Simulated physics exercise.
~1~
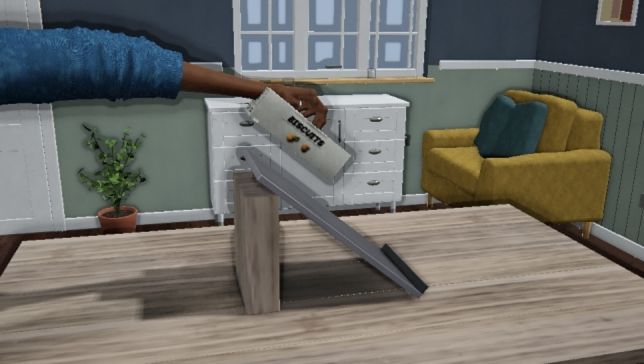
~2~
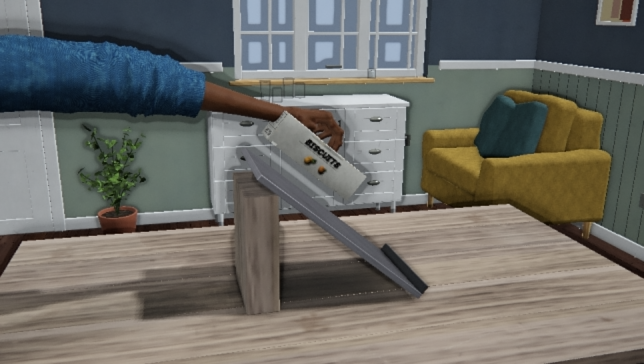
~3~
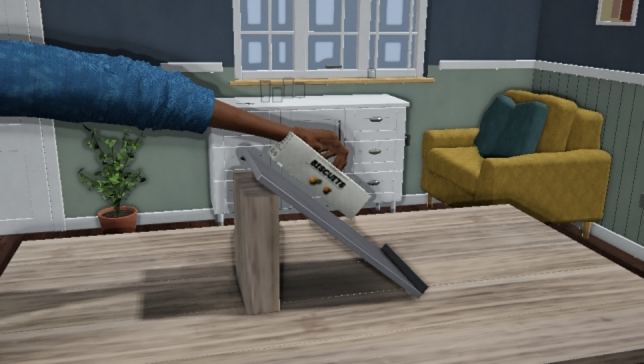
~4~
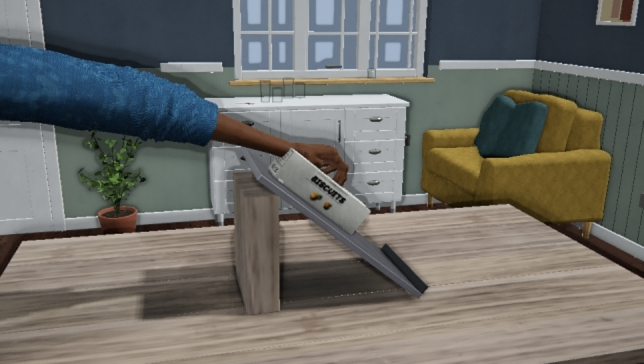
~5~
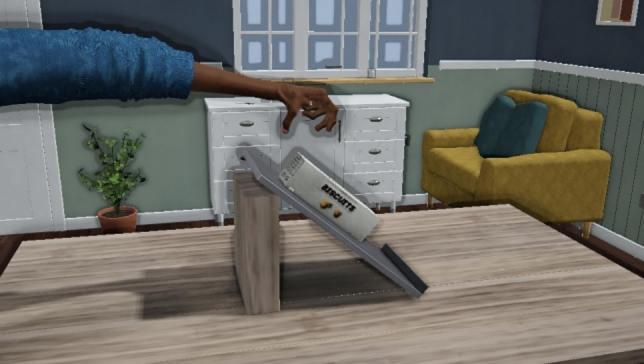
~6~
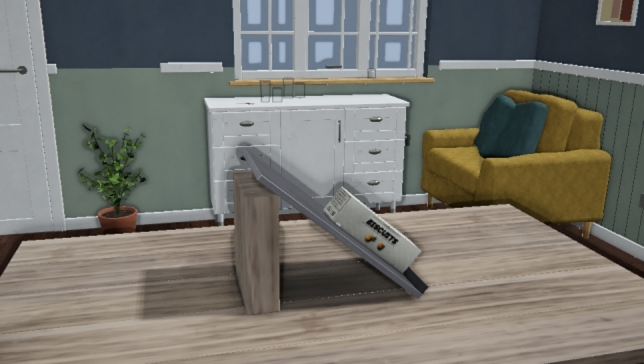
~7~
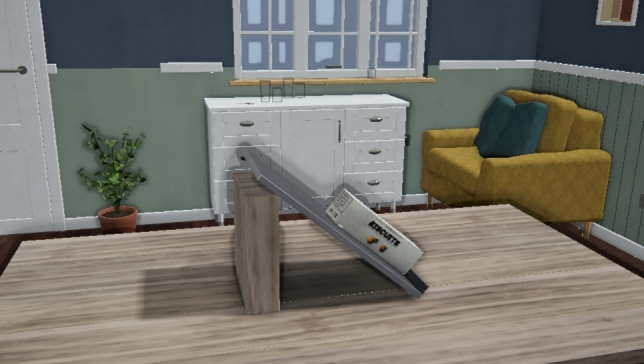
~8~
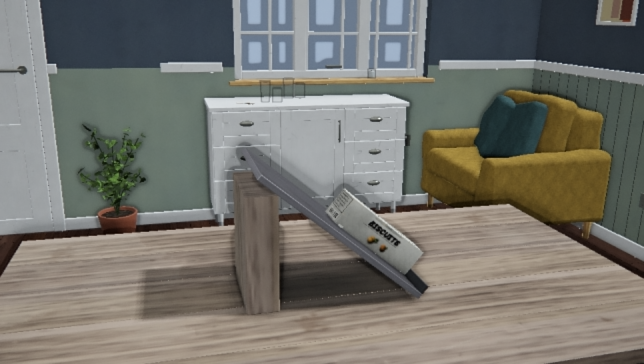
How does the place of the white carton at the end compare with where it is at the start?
At the start the white carton is held by a hand above the upper part of the tilted board. At the end it rests farther right and lower, near the bottom of the board, with no hand on it.
